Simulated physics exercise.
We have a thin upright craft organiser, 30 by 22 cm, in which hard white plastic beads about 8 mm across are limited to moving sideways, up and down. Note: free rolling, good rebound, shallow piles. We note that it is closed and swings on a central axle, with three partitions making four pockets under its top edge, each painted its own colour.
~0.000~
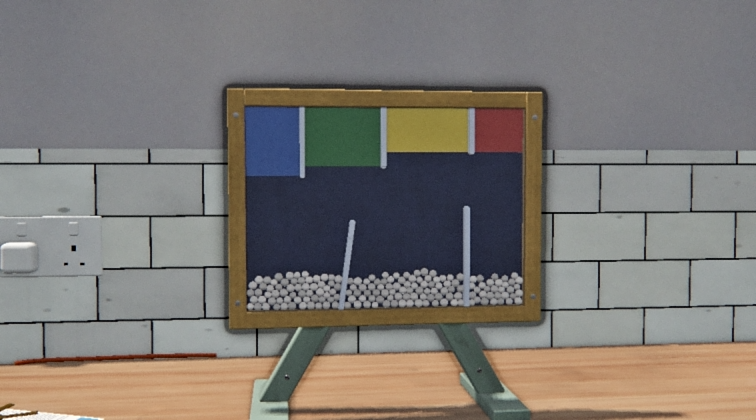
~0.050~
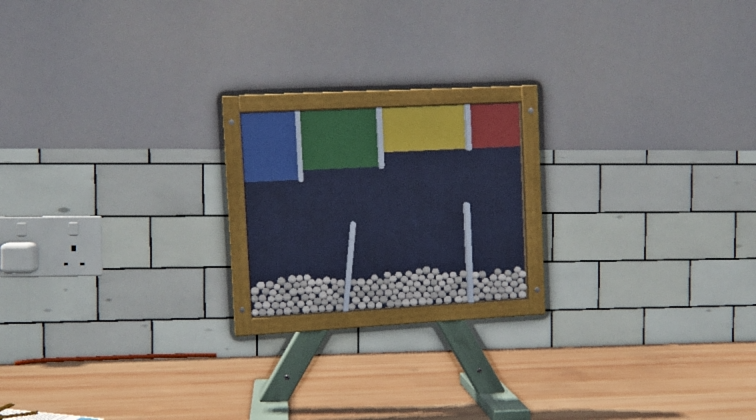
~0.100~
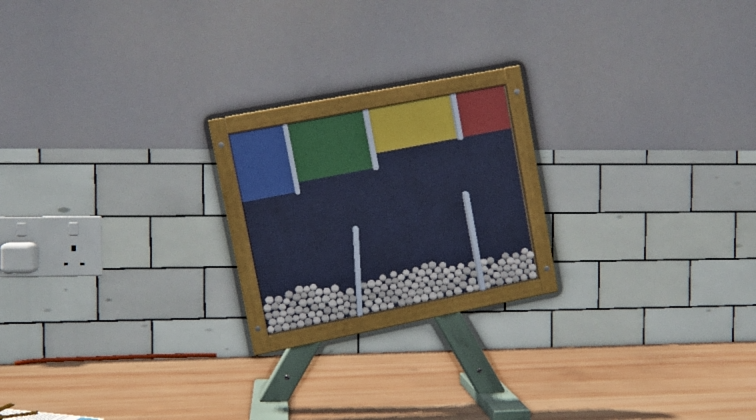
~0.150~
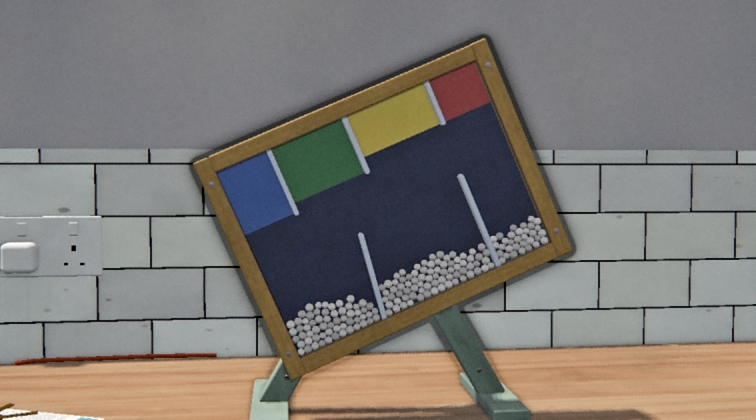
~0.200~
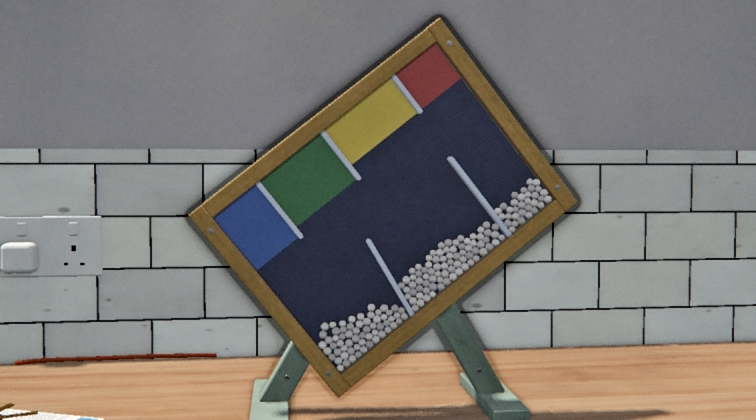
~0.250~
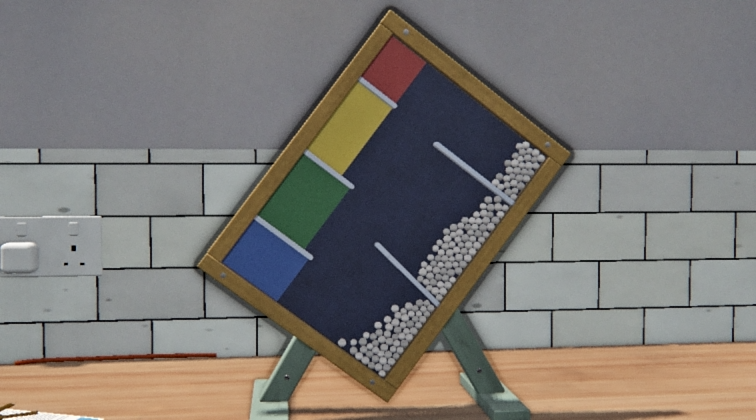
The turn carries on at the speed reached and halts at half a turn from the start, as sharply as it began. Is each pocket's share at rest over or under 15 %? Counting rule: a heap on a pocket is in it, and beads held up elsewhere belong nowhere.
Blue above, green above, yellow above, red above 15 %.
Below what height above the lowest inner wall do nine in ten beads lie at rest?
Height: Approx. 5 cm.
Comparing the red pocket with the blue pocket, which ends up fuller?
The larger share ends in the blue pocket.
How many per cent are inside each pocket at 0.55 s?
Blue pocket: 0; green pocket: 0; yellow pocket: 0; red pocket: 0.
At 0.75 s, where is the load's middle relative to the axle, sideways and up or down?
It sits about 2 cm right and about 8 cm below the axle.
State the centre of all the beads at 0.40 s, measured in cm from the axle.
The middle sits some 9 centimetres right and 1 centimetres below the axle.
After 0.40 s it has turned 97°, the beads' middle is 9 cm right of and 1 cm below the axle; inside pockets, nothing yet.
After 0.75 s it has turned 180°, the beads' middle is 2 cm right of and 8 cm below the axle; inside pockets, blue 30 %, green 20 %, yellow 15 %, red 15 %.
In the end, by 1.4 s, blue 35 %, green 20 %, yellow 20 %, red 20 %.
